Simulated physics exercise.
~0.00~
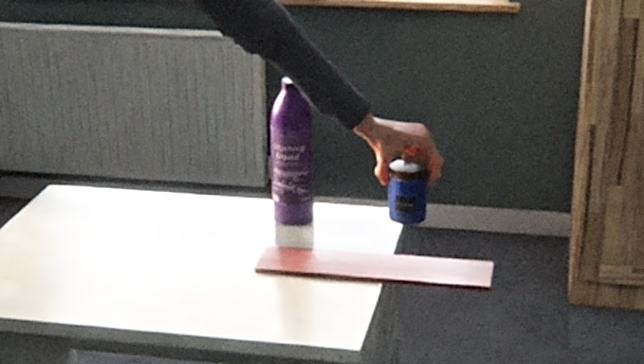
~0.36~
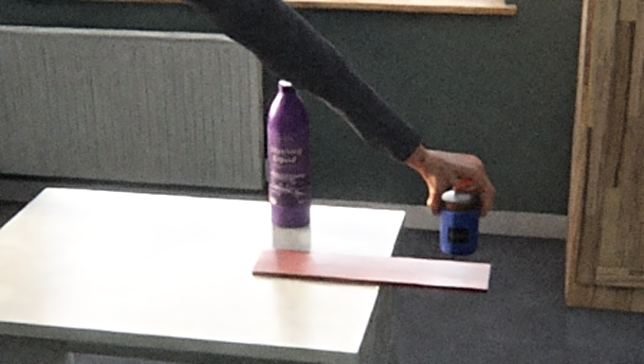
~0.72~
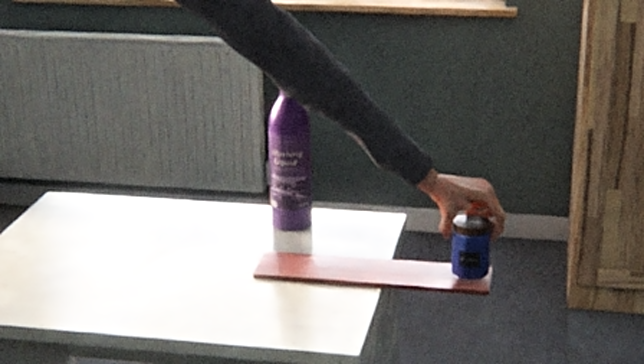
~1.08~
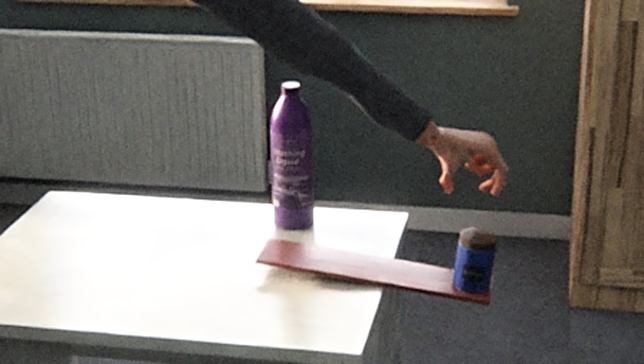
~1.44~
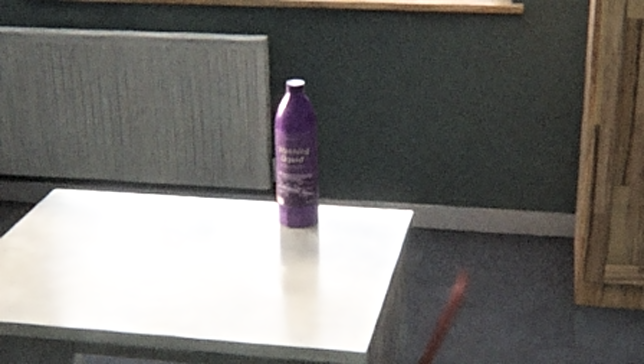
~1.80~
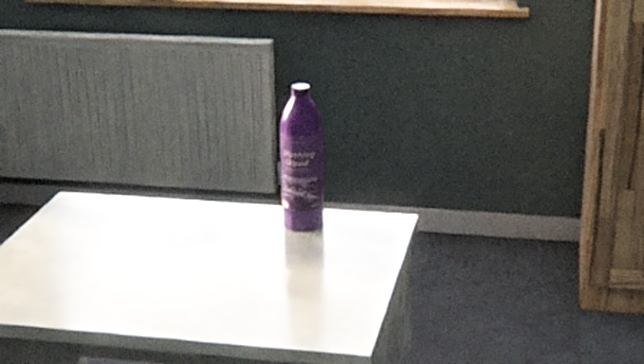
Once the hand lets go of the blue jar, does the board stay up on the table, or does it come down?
The board comes down, tipping off the table's edge after the hand lets go of the jar.
